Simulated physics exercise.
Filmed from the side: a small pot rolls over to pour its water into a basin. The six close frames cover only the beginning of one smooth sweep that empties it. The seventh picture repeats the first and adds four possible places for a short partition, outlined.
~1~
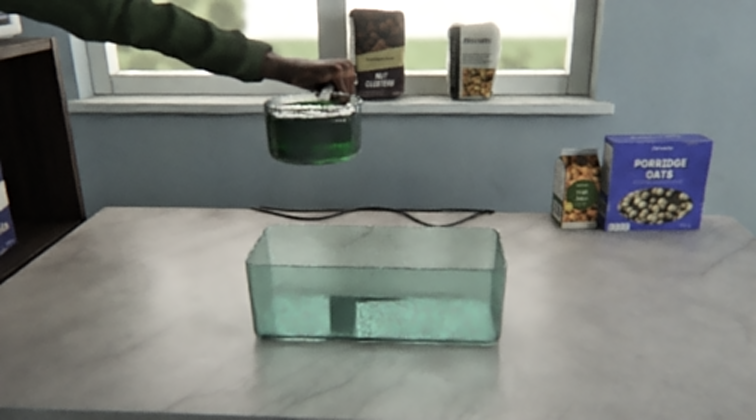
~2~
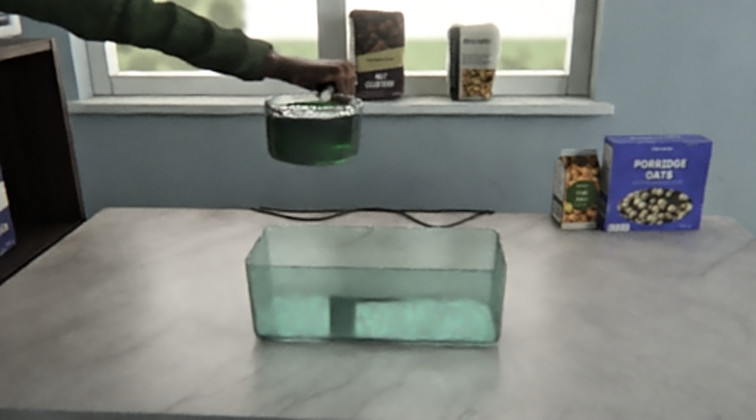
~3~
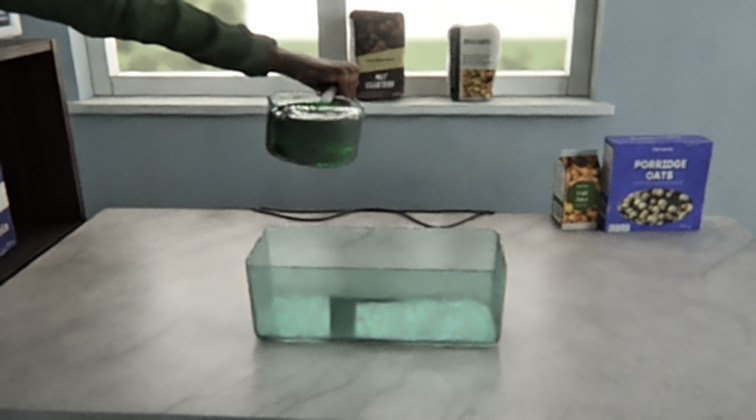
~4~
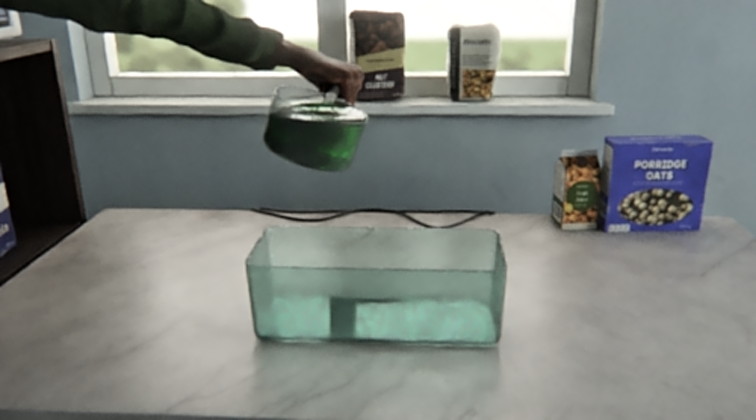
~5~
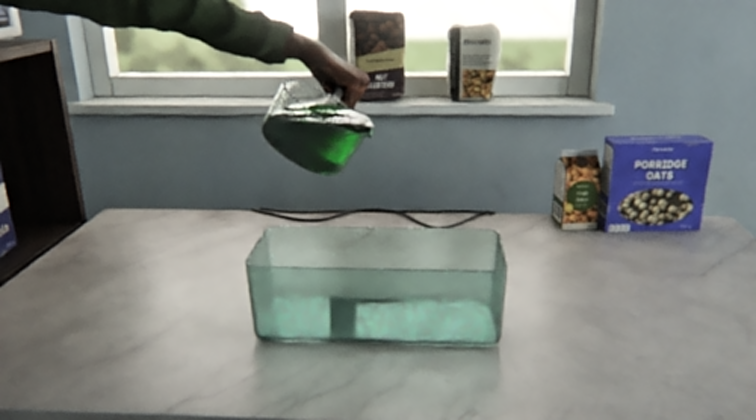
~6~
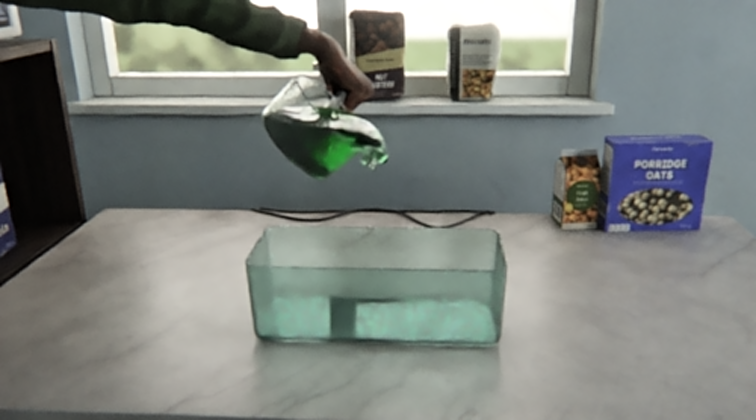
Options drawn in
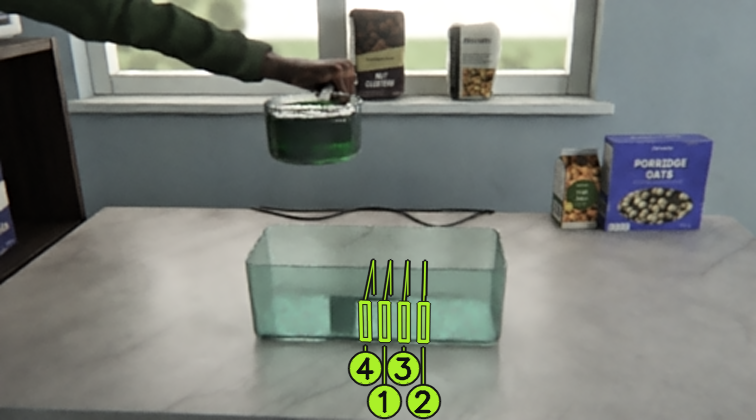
An arm in a dark green sleeve reaches in from the upper left, seen from the side in a blue-walled room, holding a small clear pot of green liquid before a bright window. Below is a pale green glass basin on a grey marbled counter, with food packets and a blue porridge oats box behind. The hand tilts the pot rightward, slowly then further, until liquid slips over its lip, while the camera stays still.
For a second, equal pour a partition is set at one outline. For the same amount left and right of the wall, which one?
3 works best here.
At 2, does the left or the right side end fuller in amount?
The left side.
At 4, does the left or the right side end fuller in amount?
The right side.
In lime, 1 at (384, 346); 2 at (423, 347); 3 at (403, 347); 4 at (365, 346).
If 1 is chosen, about 18 % ends left of the wall and 80 % right of it.
If 2 is chosen, about 74 % ends left of the wall and 20 % right of it; 6 % is lost outside.
If 3 is chosen, about 46 % ends left of the wall and 53 % right of it.
If 4 is chosen, about 4 % ends left of the wall and 95 % right of it.
